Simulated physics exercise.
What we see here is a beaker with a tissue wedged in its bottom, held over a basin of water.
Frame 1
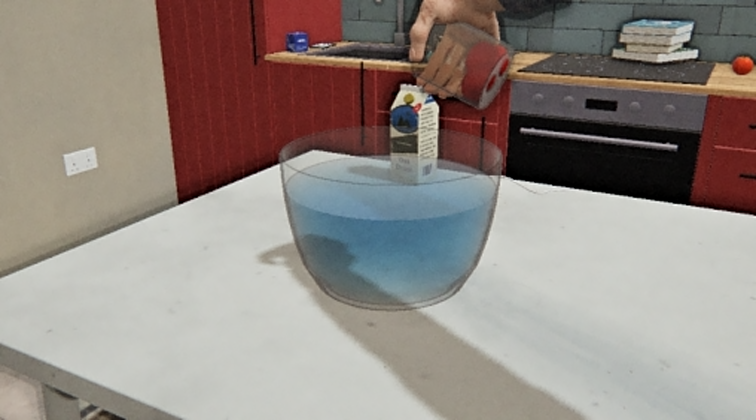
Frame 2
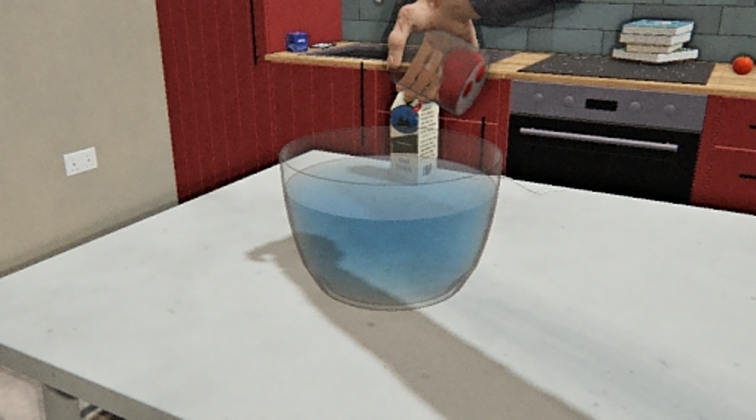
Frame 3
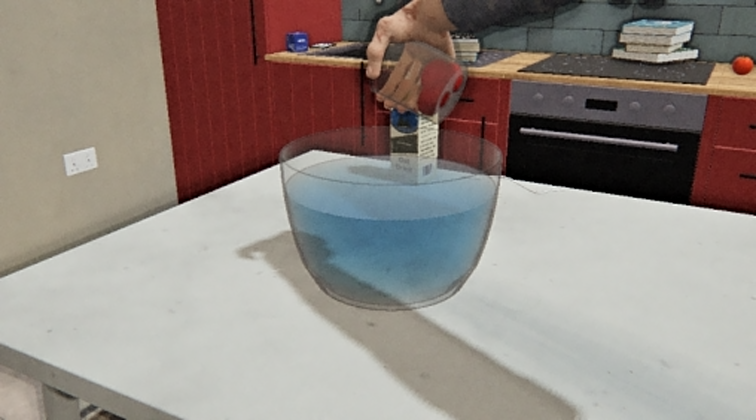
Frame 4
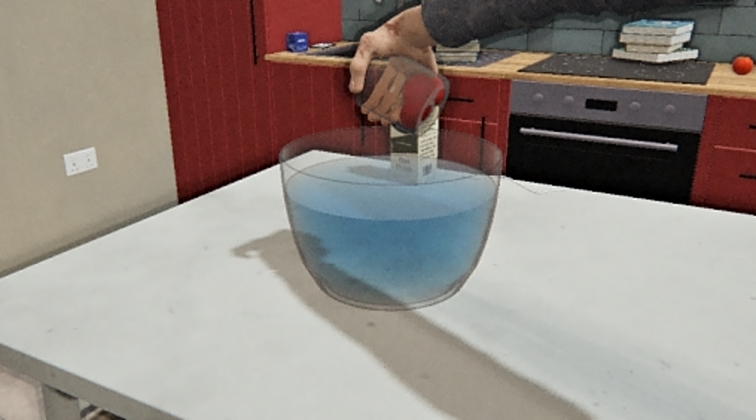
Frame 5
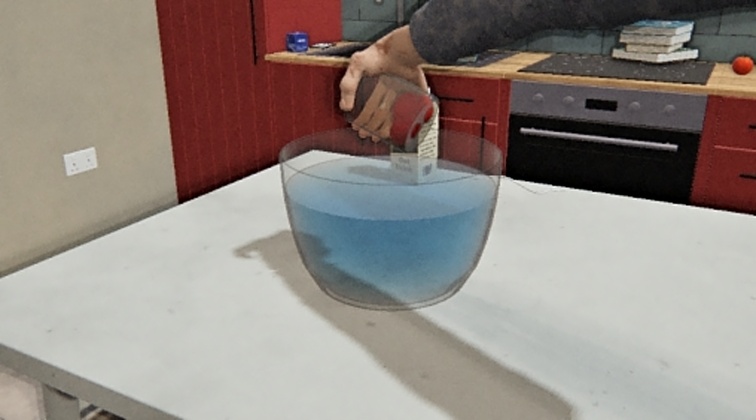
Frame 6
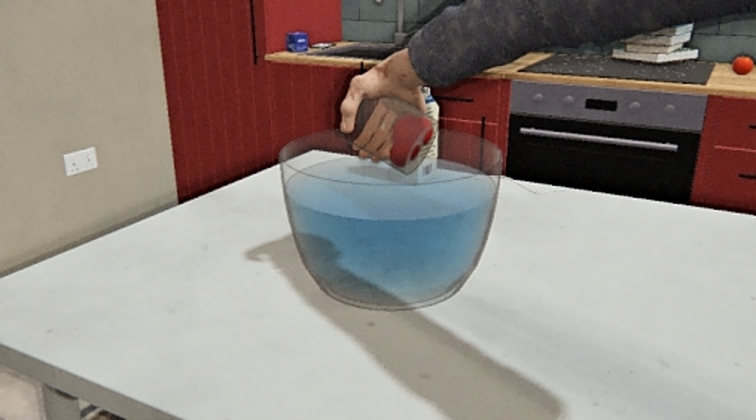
At first, a hand holds a clear beaker with something red inside, tilted on its side above a basin of blue water, in front of a carton. The hand moves left and lowers the beaker, a dark-sleeved arm coming into view, until the beaker is just over the water, still sideways.
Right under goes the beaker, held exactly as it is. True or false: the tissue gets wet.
True.
Shortly, the beaker enters the water.
Then, water pours in as the air escapes.
At the finish, the beaker is under, flooded, and the tissue is wet.
